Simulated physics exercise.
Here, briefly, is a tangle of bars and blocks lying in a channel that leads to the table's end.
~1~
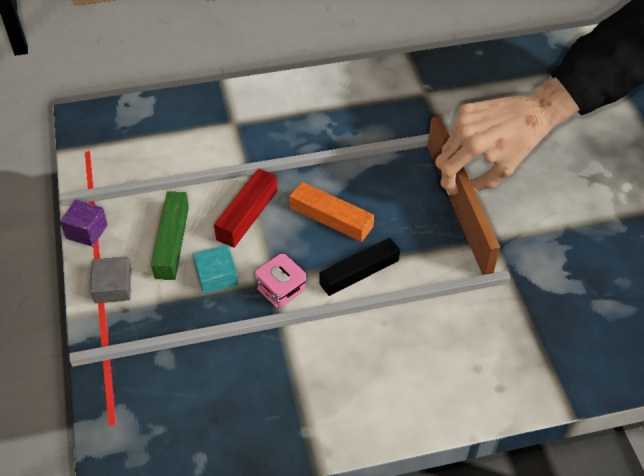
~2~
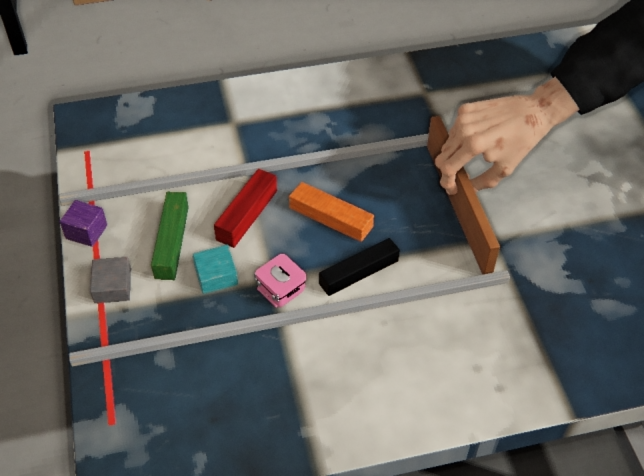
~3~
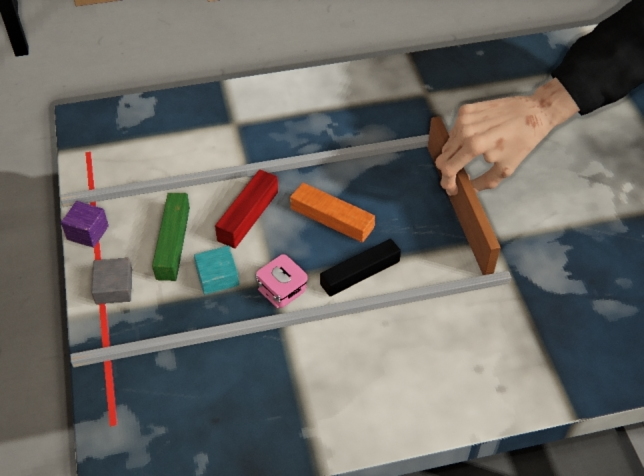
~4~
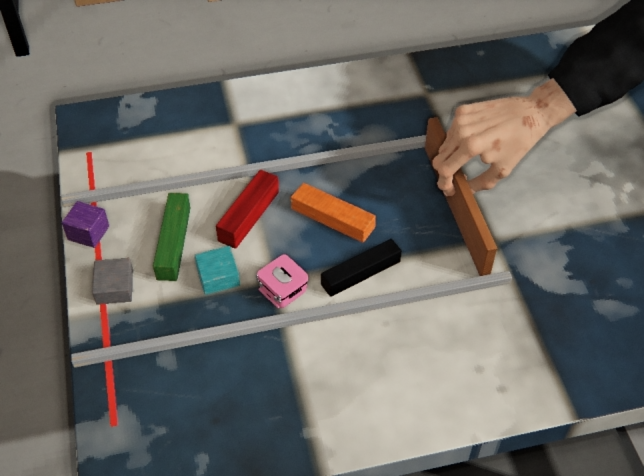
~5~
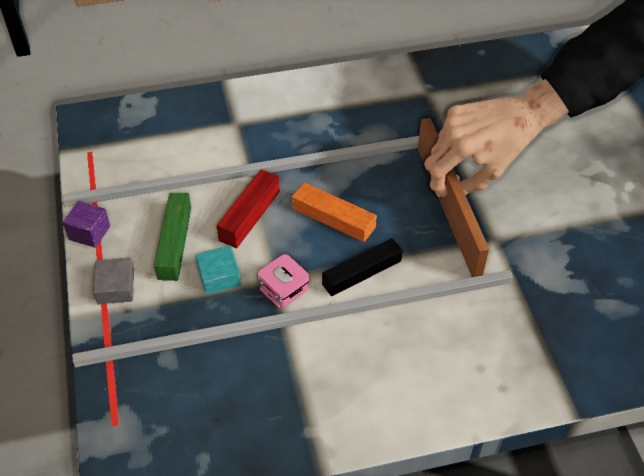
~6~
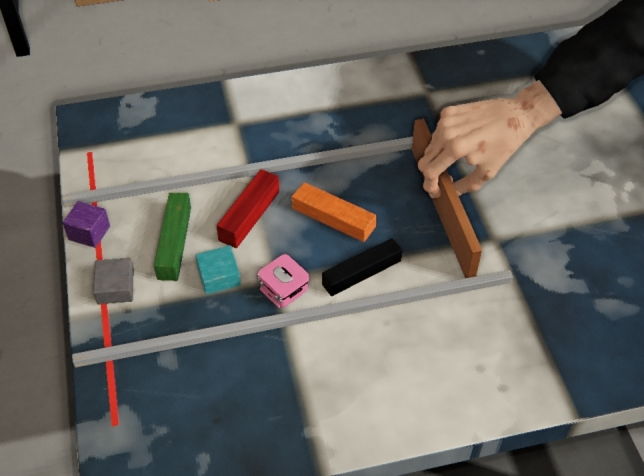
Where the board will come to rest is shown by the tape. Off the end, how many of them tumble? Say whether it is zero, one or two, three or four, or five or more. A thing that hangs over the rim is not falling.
Odds are the fallen group will hold five or more.
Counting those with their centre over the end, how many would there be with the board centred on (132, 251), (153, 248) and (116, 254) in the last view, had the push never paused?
Per position: 3 / 2 / 4.
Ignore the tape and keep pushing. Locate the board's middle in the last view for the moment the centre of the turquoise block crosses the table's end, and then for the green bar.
Points: About (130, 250) and about (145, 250).
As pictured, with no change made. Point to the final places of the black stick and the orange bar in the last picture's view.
Middles: Around (69, 341) and around (86, 254).
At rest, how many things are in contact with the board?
So the total is 2.
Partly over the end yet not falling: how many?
It totals 1.
Soon after, none off yet; purple block at rest near (87, 224); grey block at rest near (114, 281); green bar at rest near (173, 235).
Then, none off yet; purple block at rest near (87, 224); grey block at rest near (112, 281); green bar moved a little near (159, 234).
Further on, none off yet; purple block tipped a little near (49, 225); grey block moved about its own width near (57, 298); green bar moved about its own width near (72, 237).
At rest, the number that fall off is five or more; fallen, pink case, red stick, turquoise block, green bar, grey block and purple block.
